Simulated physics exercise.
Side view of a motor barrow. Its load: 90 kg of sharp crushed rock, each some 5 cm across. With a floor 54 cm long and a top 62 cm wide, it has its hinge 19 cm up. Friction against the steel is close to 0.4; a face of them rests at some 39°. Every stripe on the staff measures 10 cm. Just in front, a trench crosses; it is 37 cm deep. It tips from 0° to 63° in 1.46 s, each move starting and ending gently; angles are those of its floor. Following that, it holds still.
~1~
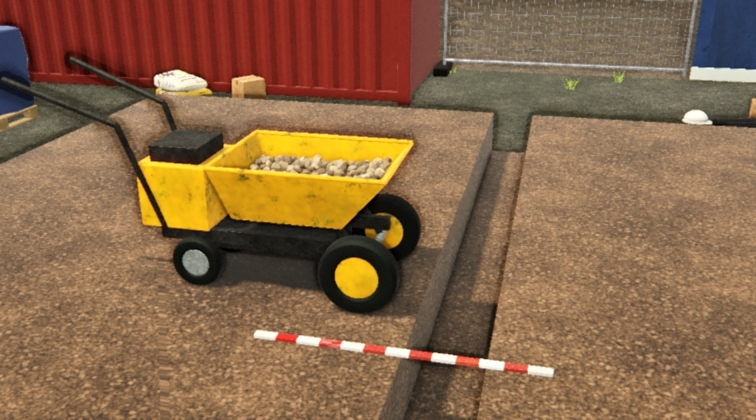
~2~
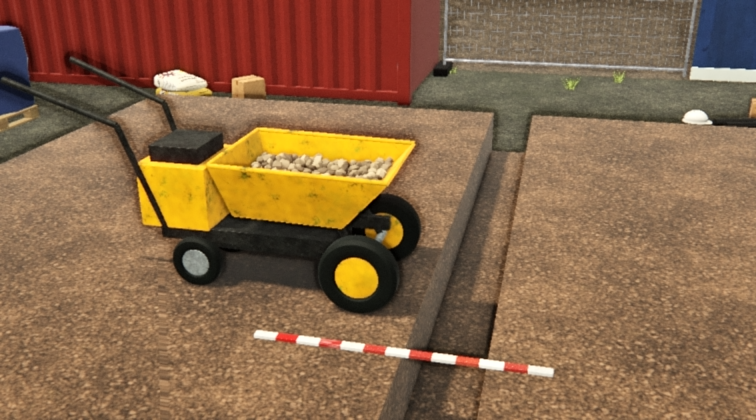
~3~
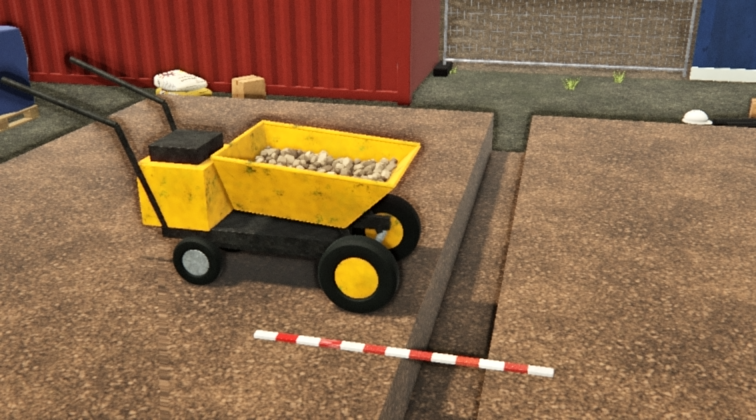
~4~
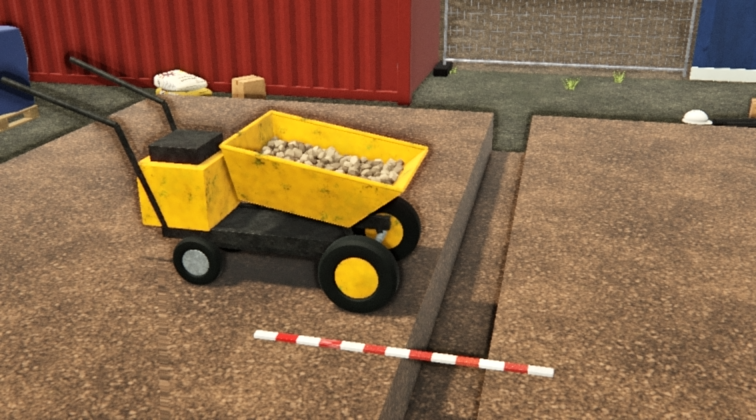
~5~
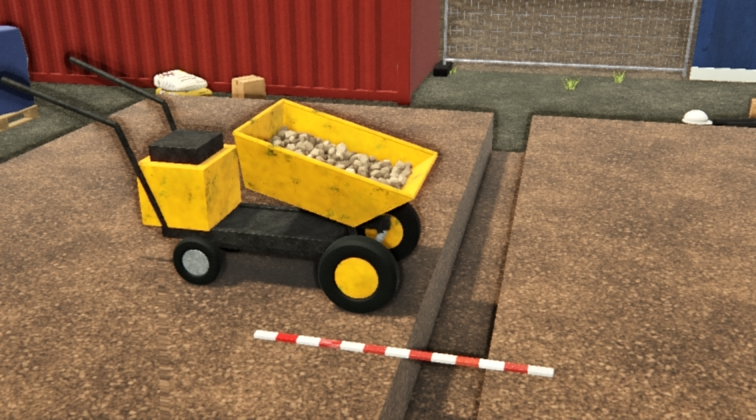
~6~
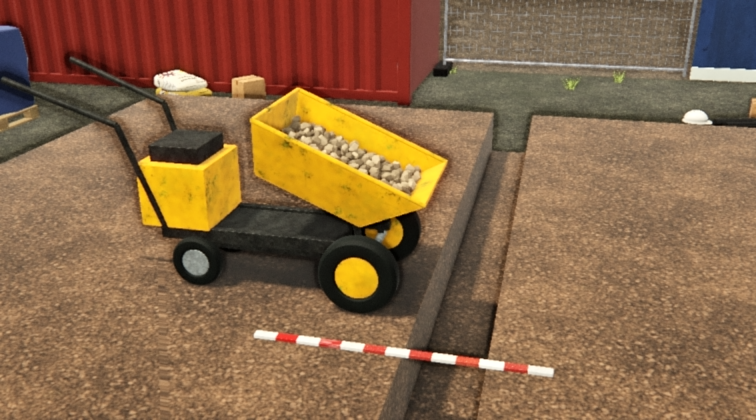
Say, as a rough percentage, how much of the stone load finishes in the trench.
Roughly 42 out of 100.
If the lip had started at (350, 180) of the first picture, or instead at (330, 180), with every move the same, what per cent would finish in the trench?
First spot about 60, second spot about 65 per cent.
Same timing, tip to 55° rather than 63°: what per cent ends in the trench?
Then roughly 5 percent.
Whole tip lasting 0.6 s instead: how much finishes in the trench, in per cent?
Close to 25 per cent then.
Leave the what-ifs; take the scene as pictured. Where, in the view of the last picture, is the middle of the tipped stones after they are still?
I'd point somewhere around (483, 352).
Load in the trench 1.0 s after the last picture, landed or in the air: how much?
Close to 5 per cent has got there by then.
Then, 0.5 s after the last picture the floor is at 53°, 100 % in the skip; the foremost stones are at (445, 218).
Then, 1.0 s after the last picture the floor is at 63°, 93 % in the skip, 6 % in the trench, 1 % past the trench; the foremost stones are at (501, 269).
Then, 1.3 s after the last picture the floor is at 63°, 67 % in the skip, 16 % in the trench, 17 % past the trench; the foremost stones are at (552, 296).
Then, 3.3 s after the last picture the floor is at 63°, 39 % in the skip, 42 % in the trench, 20 % past the trench; the foremost stones are at (579, 312).
